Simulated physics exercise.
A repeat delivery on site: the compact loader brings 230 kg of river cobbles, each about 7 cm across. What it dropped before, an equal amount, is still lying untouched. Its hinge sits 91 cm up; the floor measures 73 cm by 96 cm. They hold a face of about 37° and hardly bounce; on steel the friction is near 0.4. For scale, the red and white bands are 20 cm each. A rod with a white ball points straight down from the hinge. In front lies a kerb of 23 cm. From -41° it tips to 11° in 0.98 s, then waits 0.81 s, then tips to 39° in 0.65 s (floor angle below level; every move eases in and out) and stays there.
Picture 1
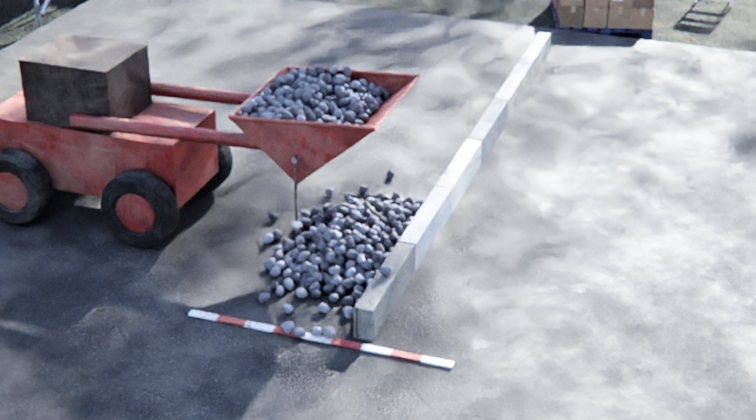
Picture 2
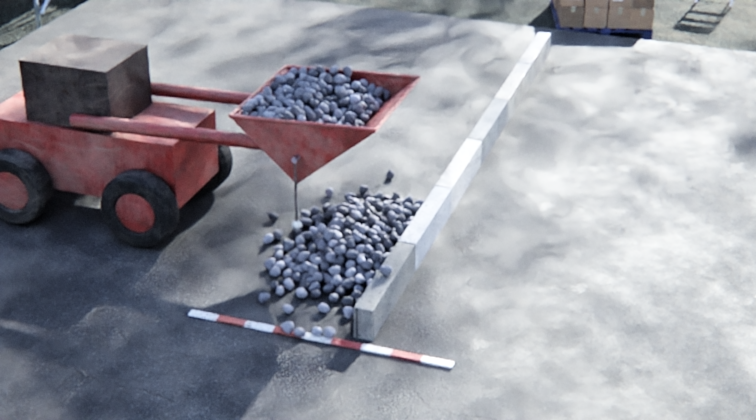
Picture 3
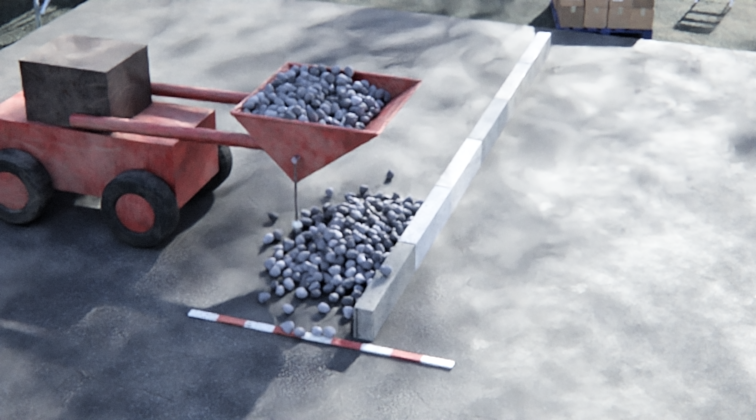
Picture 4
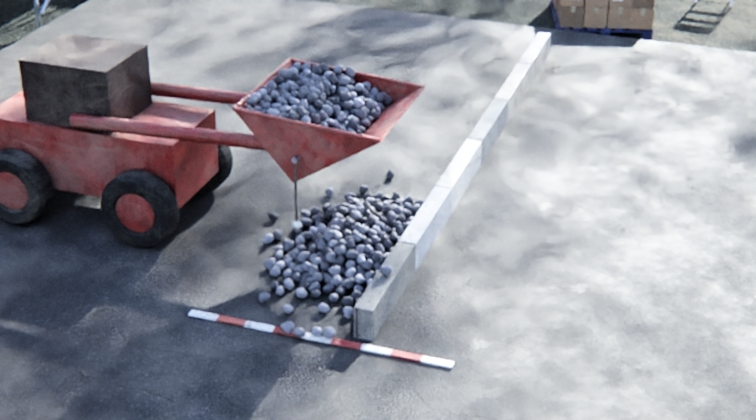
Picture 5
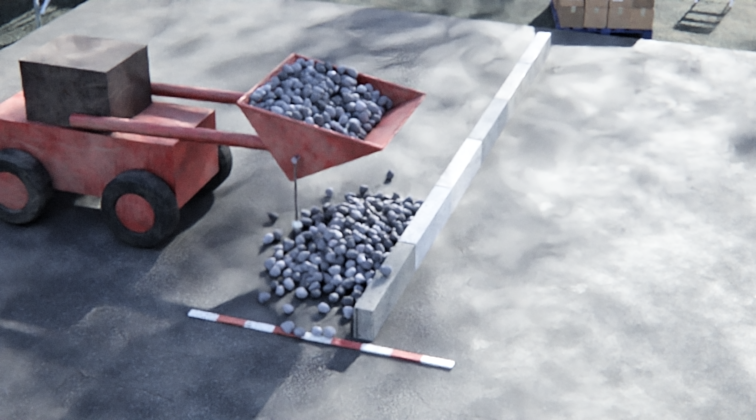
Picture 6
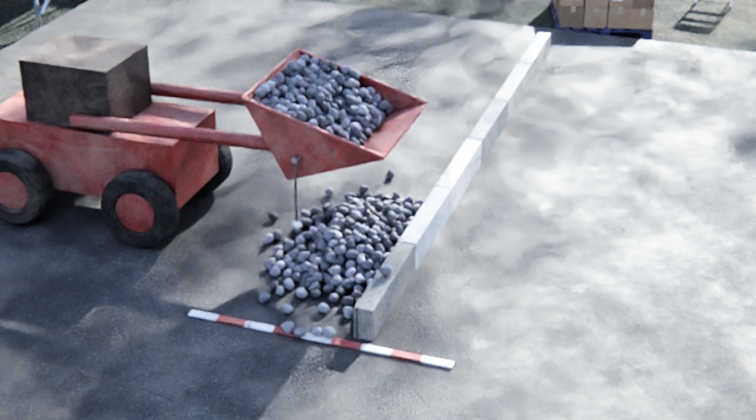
On a sunlit paved yard, a red compact loader holds a bucket of grey cobbles above a pile of similar stones beside a pale kerb, and the bucket gradually tilts down to the right while the pile stays still.
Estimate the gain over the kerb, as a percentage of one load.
About 43 per cent.
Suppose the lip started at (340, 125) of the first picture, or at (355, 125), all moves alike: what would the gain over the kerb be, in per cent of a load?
About 10 and 25 per cent.
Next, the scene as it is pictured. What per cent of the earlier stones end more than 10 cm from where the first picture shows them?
Roughly 0 per cent of them.
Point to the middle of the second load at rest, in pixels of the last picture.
Around (409, 243).
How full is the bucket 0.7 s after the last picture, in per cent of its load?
It holds some 100 per cent.
Then, 0.3 s after the last picture the floor is at 3°; in per cent of one load, 100 in the bucket, 100 on this side of the kerb; the foremost stones are at (395, 255).
Then, 0.7 s after the last picture the floor is at 11°; in per cent of one load, 99 in the bucket, 101 on this side of the kerb; the foremost stones are at (398, 206).
Then, 2.5 s after the last picture the floor is at 39°; in per cent of one load, 5 in the bucket, 155 on this side of the kerb, 40 over the kerb; the foremost stones are at (547, 290).
Then, 4.9 s after the last picture the floor is at 39°; in per cent of one load, 0 in the bucket, 157 on this side of the kerb, 43 over the kerb; the foremost stones are at (547, 292). Net gain over the kerb, 43.
